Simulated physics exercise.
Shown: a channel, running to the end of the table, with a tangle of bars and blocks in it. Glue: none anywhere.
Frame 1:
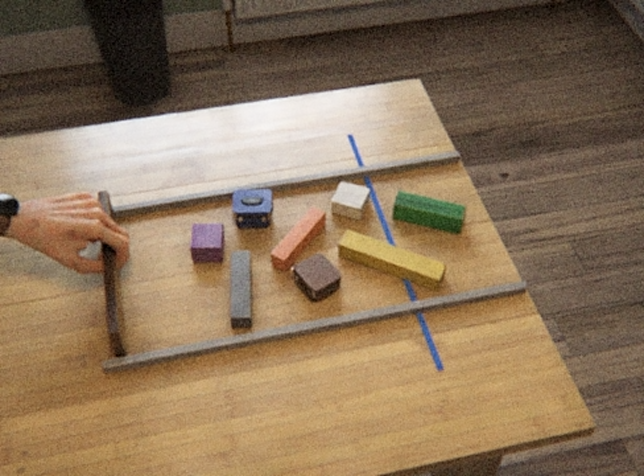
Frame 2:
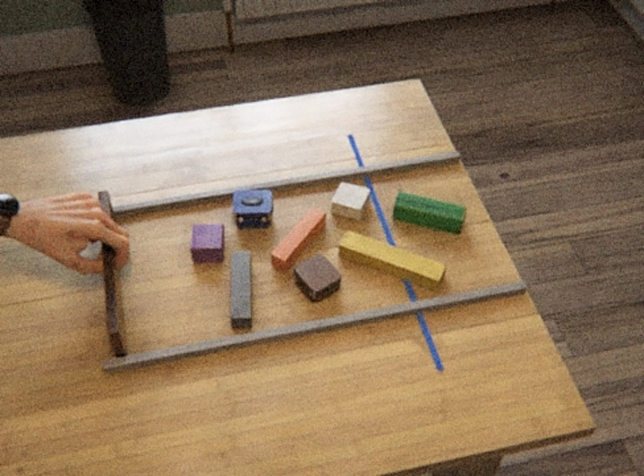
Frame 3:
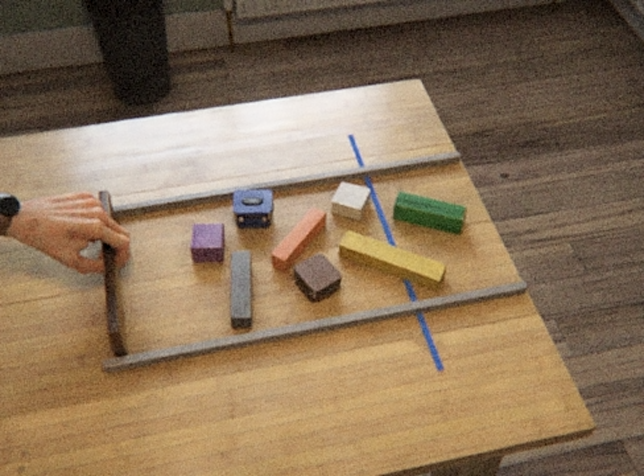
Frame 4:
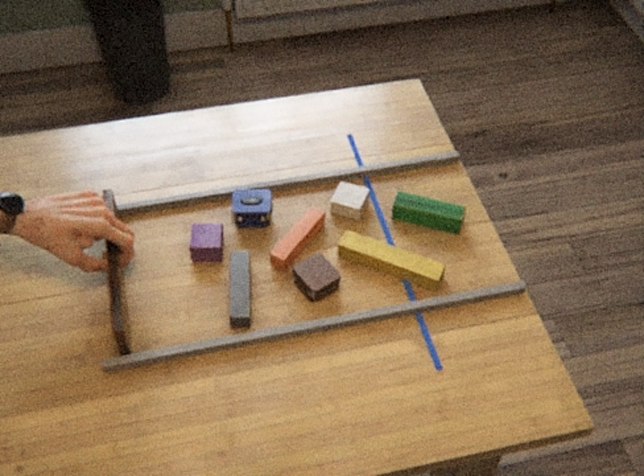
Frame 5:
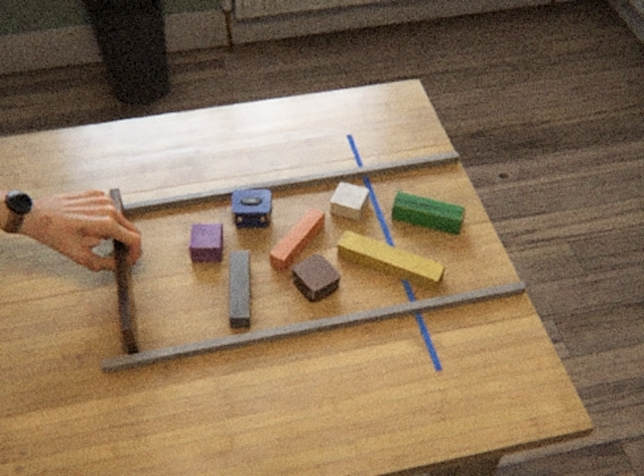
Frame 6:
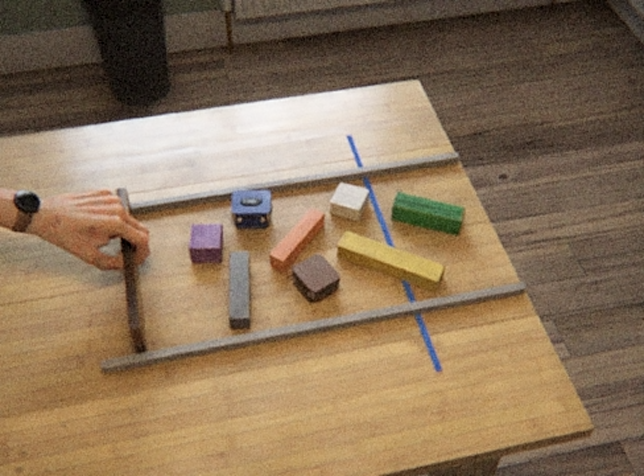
A hand slides a dark board slightly right along rails toward scattered coloured blocks and bars.
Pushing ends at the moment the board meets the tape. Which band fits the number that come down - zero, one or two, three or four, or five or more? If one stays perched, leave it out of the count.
Turns out no piece gets pushed past the edge and drops.
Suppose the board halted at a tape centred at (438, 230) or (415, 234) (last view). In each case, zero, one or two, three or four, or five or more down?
Counts, in turn - either one or two; none at all.
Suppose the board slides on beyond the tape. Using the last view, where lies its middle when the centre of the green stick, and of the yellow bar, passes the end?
With the green stick it sits around (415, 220), with the yellow bar around (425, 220).
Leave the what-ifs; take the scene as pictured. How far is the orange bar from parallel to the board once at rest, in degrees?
It sits some 20° out of line.
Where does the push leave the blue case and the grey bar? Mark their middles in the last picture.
Final spots - blue case (389, 185), grey bar (408, 259).
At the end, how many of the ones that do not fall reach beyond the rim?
Result: 2.
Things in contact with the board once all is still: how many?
The count is 3.
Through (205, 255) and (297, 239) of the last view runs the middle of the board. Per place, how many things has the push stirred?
So 1, and at the other place 7.
A little later, none off yet; green stick at rest near (428, 214); yellow bar at rest near (390, 261); white block at rest near (350, 202).
Next, none off yet; green stick moving near (435, 213); yellow bar shifted a little near (450, 257); white block shifted about its own width near (388, 184).
When it is over, the number that fall off is zero.
